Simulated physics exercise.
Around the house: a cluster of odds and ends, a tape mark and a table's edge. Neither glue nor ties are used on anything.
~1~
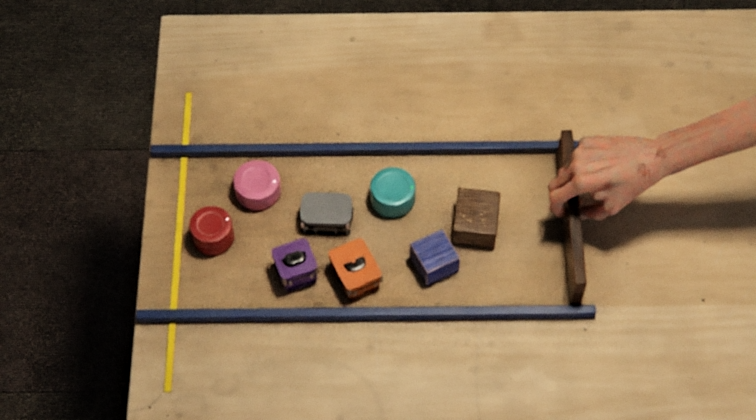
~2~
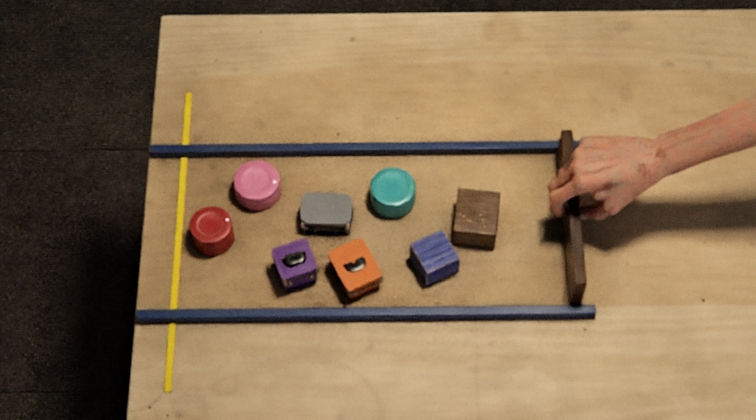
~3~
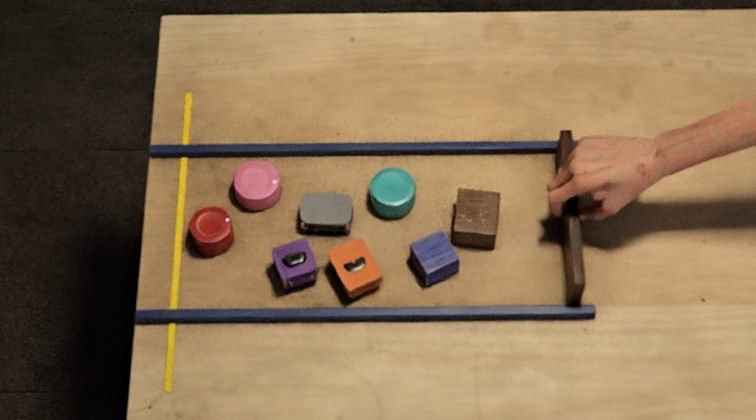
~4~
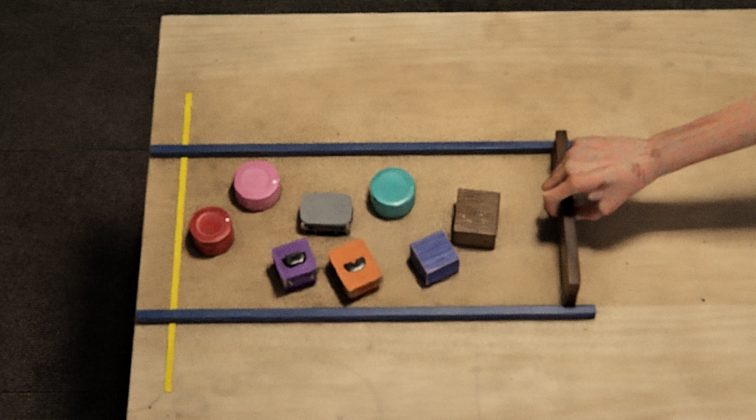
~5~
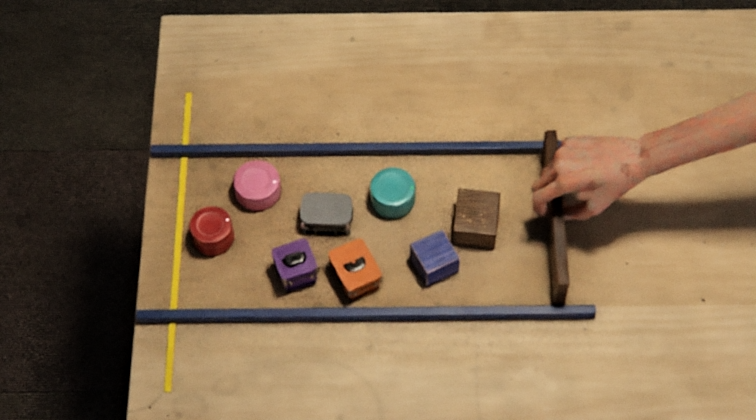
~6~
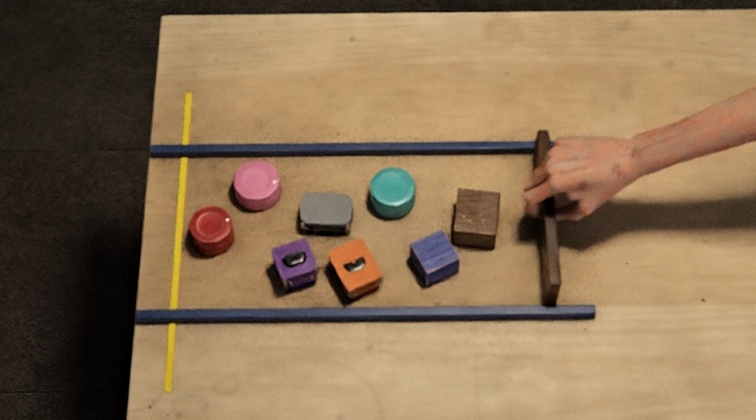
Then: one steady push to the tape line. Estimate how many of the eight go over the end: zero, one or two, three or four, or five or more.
Gone: Upward of four.
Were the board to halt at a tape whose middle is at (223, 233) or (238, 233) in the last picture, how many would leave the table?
Down on the floor: 2 and 1.
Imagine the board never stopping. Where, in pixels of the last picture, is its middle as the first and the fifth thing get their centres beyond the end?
First: Around (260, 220). Next: Around (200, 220).
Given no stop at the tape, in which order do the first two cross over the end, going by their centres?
It goes the red lid and after it the purple case.
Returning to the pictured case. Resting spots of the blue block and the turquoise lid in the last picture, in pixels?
I'd say approximately (155, 275) and then (159, 183).
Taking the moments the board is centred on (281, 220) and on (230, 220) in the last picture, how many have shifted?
That gives 8 for the first and 8 for the second.
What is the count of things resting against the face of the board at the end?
Count recorded: 3.
Soon after, none off yet; red lid at rest near (212, 231); pink lid at rest near (257, 185); purple case at rest near (293, 266).
At rest, the number that fall off is five or more; fallen, orange case, grey case, purple case, pink lid and red lid.
